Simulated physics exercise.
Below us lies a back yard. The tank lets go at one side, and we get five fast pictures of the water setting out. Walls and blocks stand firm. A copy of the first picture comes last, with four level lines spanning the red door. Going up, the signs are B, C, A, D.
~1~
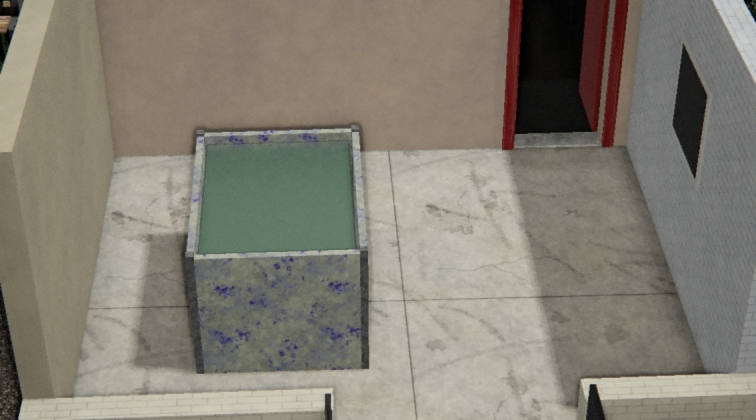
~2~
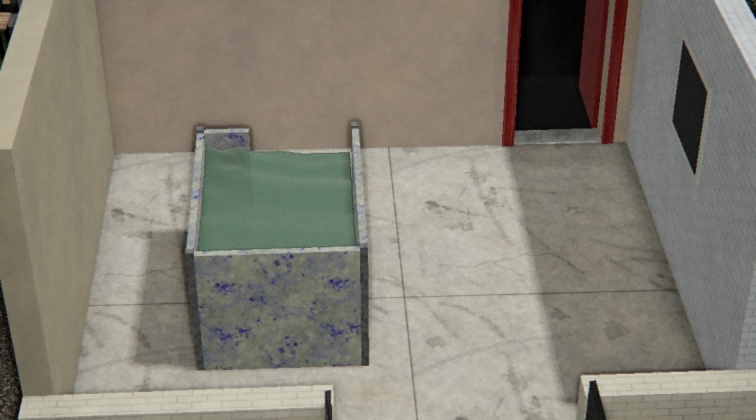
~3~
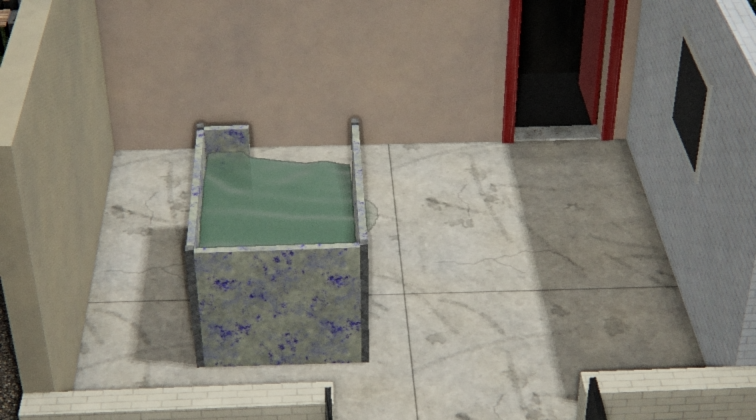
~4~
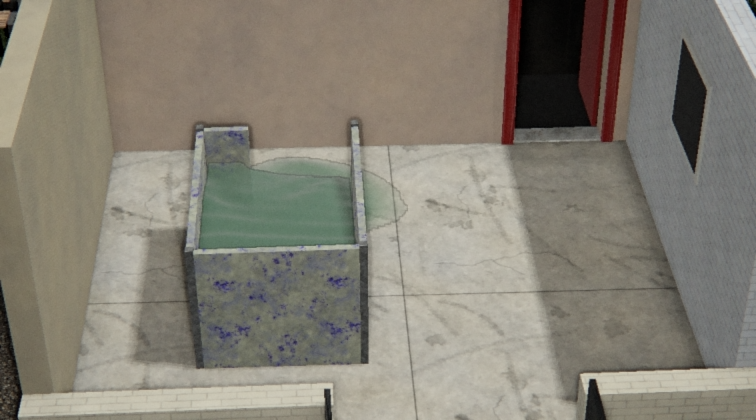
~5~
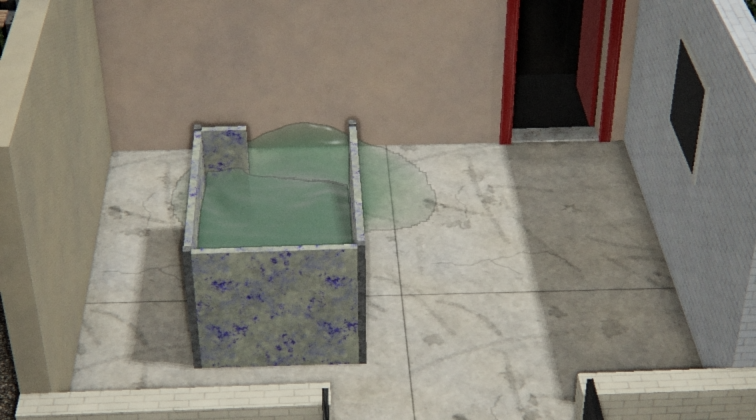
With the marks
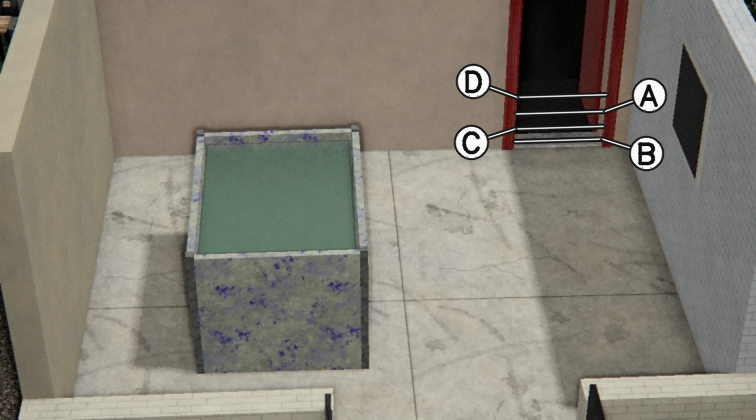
Back yard with a mottled stone tank, its rear wall opening and green water pouring out behind and spreading across pale paving.
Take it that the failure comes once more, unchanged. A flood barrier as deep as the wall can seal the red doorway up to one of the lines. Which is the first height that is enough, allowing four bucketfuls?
C.
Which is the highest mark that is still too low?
Mark B.
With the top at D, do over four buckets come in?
No.
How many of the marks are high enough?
Three of the four.
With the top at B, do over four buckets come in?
Yes, it does.
On the marked copy, A at (560, 112); B at (558, 140); C at (559, 127); D at (561, 96); from the bottom up B, C, A, D.
If A is chosen, nothing gets over.
If B is chosen, some 15 bucketfuls get in.
If C is chosen, a bucket or two gets in.
If D is chosen, nothing gets over.
